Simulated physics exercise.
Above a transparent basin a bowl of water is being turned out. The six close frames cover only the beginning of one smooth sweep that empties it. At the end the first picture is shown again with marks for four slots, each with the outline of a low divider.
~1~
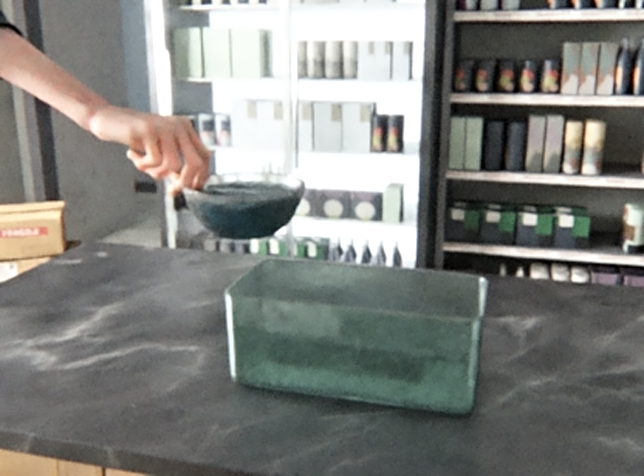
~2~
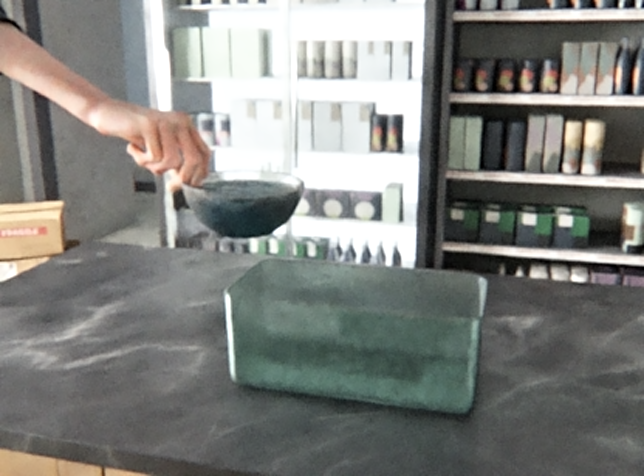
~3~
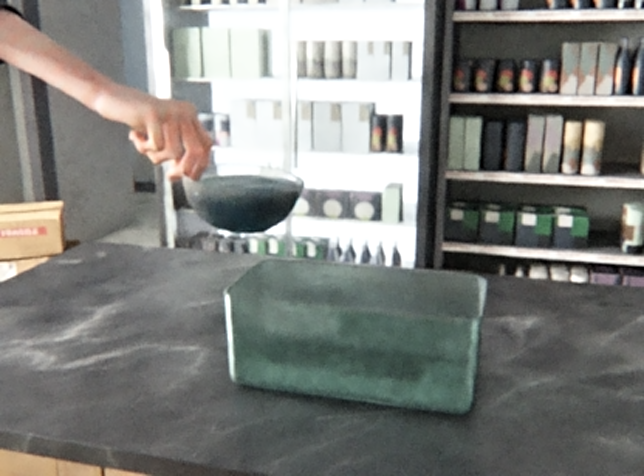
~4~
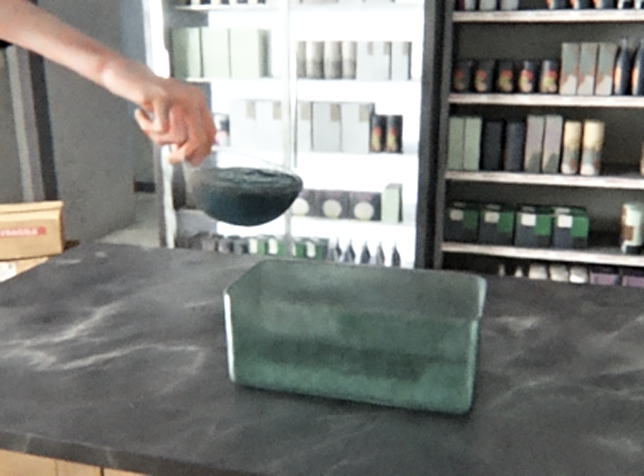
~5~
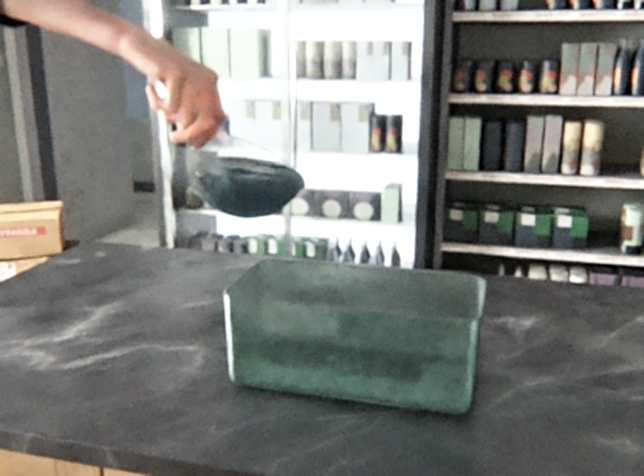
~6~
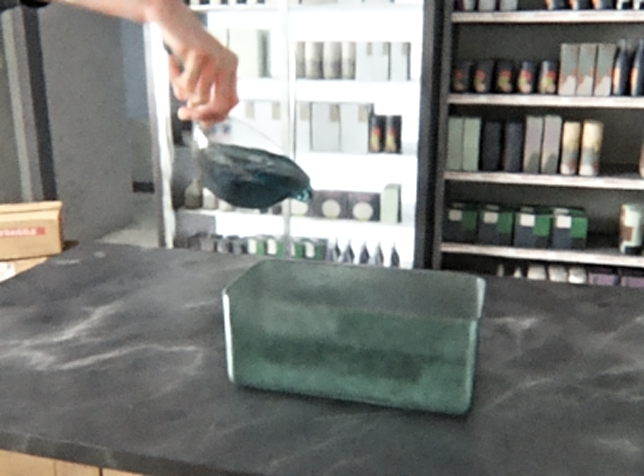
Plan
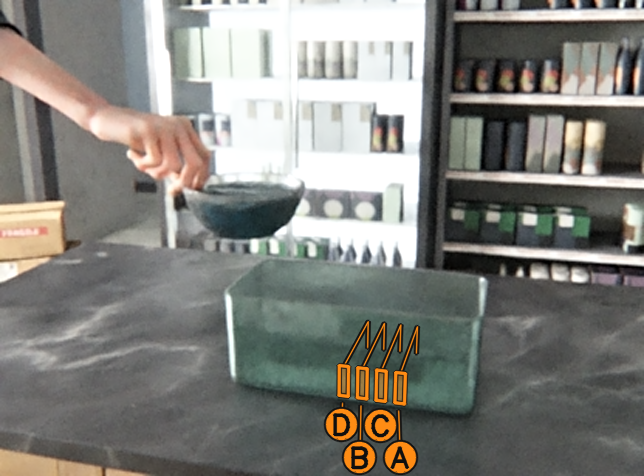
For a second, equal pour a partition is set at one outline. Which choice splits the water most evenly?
Use slot C.
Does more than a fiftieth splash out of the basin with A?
Yes.
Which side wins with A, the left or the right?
The left one.
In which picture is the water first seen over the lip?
In picture 5.
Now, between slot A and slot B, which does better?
B.
On the marked copy, A at (398, 410); B at (360, 405); C at (379, 408); D at (342, 403).
With A, about 76 % ends left of the wall and 15 % right of it; 9 % is lost outside.
With B, about 34 % ends left of the wall and 61 % right of it; 5 % is lost outside.
With C, about 47 % ends left of the wall and 46 % right of it; 7 % is lost outside.
With D, about 27 % ends left of the wall and 67 % right of it; 6 % is lost outside.
